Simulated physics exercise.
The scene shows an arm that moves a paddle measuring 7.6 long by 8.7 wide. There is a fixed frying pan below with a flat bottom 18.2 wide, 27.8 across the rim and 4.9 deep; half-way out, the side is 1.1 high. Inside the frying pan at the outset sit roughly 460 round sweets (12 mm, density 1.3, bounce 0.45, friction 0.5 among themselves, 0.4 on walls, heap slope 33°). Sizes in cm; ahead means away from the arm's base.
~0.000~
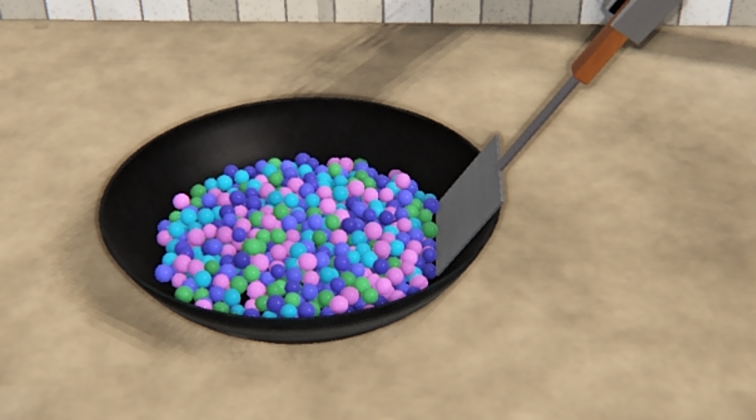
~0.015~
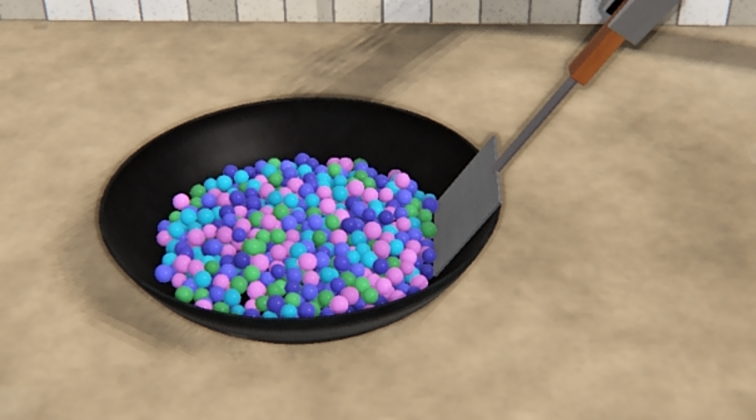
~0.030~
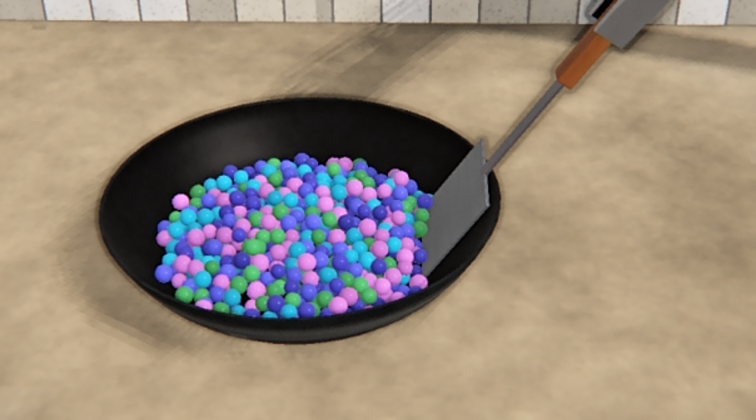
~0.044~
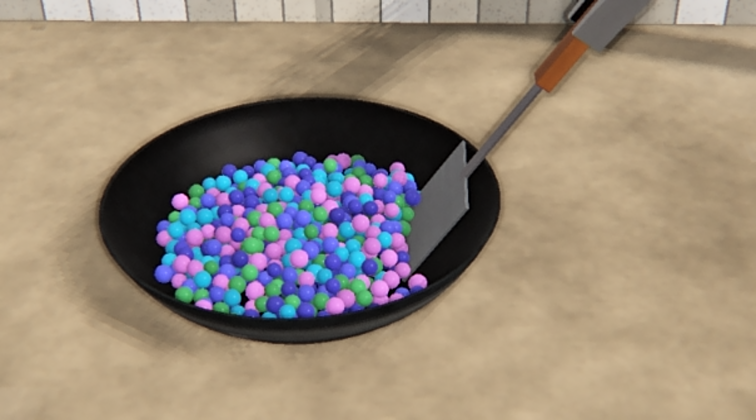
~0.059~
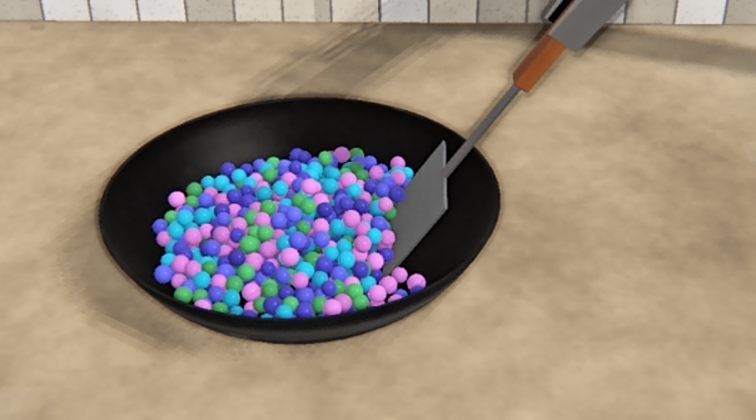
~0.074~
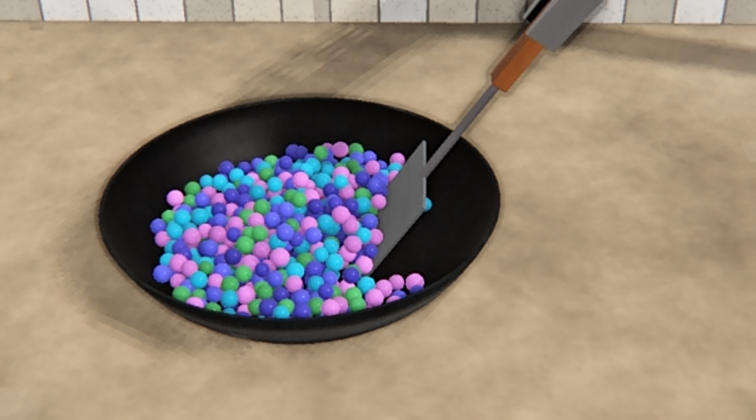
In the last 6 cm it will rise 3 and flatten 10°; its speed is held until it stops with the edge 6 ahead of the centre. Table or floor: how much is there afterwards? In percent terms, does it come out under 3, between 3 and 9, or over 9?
It comes out between 3 and 9 %.
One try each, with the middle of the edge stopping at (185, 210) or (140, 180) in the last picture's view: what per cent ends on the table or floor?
20 % and 30 %.
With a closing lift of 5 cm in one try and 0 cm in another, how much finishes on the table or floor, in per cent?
Estimates, in order: 10 % then 0 %.
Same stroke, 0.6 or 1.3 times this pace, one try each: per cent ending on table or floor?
Some 0 and 15 per cent.
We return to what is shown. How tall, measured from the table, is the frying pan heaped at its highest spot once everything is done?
Some 6.0 cm above the table.
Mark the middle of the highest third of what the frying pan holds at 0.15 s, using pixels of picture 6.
It is centred close to (253, 212).
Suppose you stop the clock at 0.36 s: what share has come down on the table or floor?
4 per cent.
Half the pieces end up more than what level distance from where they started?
Somewhere about 4 centimetres, I'd say.
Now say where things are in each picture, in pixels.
Paddle top edge at (500, 166), sloping 56°; upper third of the load around (312, 226), from x 165 to 430, top at y 160; 458 in the frying pan, in the first frame.
Paddle top edge at (498, 167), sloping 56°; upper third of the load around (313, 225), from x 165 to 430, top at y 160, in the second frame.
Paddle top edge at (485, 170), sloping 56°; upper third of the load around (317, 224), from x 165 to 430, top at y 160, in the third frame.
Paddle top edge at (466, 173), sloping 56°; upper third of the load around (316, 221), from x 165 to 430, top at y 160, in the fourth frame.
Paddle top edge at (445, 173), sloping 56°; upper third of the load around (308, 219), from x 160 to 425, top at y 155, in the fifth frame.
Paddle top edge at (425, 173), sloping 56°; upper third of the load around (305, 221), from x 160 to 425, top at y 150; 458 in the frying pan, in the sixth frame.
By 0.11 s, sloping 56°, highest piece 6 above the table; 458 in the frying pan.
By 0.15 s, sloping 52°, highest piece 6 above the table; 458 in the frying pan.
By 0.36 s, sloping 46°, highest piece 6 above the table; 437 in the frying pan, 15 on the table or floor, 6 on the blade or in flight.
By 1.41 s, sloping 46°, highest piece 6 above the table; 435 in the frying pan, 23 on the table or floor.
Final count, 435 in the frying pan, 23 on the table or floor. That is 5 % on the table or floor.
